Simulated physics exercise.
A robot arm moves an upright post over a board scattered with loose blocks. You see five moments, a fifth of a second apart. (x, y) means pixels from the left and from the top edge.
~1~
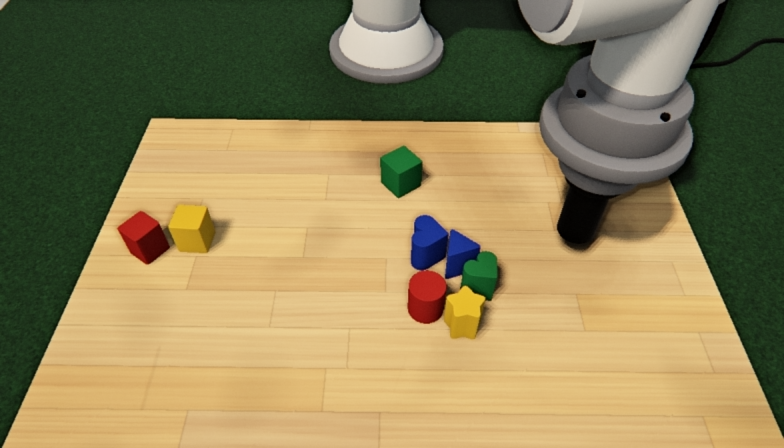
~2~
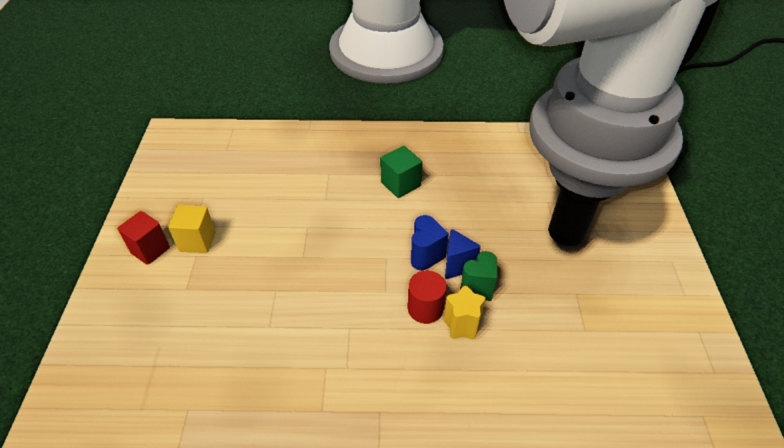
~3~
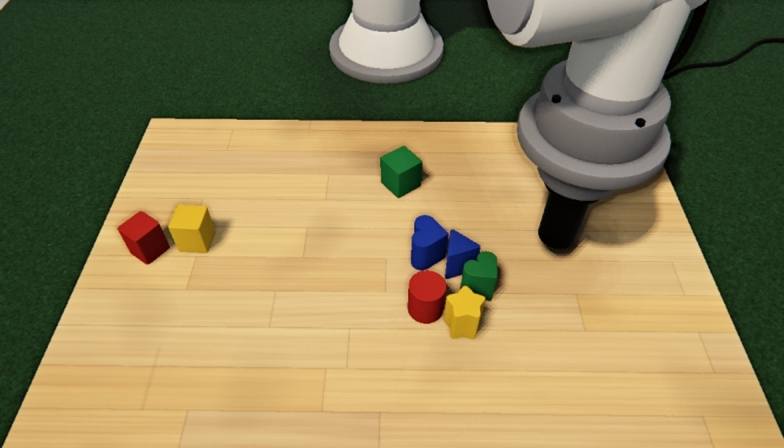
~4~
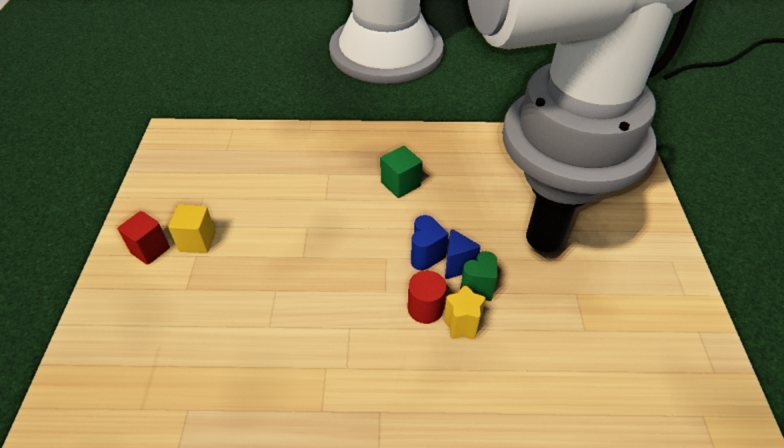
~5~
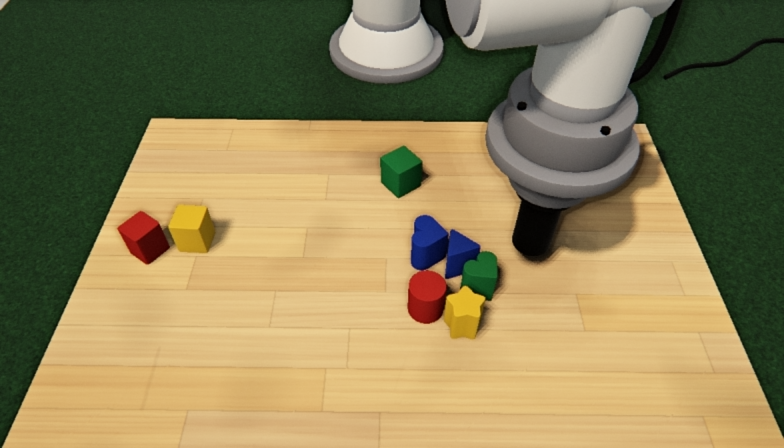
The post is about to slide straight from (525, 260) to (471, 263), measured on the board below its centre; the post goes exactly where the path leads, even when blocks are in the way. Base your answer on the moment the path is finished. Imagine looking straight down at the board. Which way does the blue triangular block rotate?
The block spins clockwise.
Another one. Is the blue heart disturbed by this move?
Not moved.
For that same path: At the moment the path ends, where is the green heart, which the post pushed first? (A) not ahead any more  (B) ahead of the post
I'll go with A - not ahead any more.
Halfway along, post at (501, 244); nothing pushed yet.
At the end, post at (474, 245); blue heart in place; blue triangular block at (448, 248), turned 35° clockwise; green heart at (476, 270), turned 25° anticlockwise.
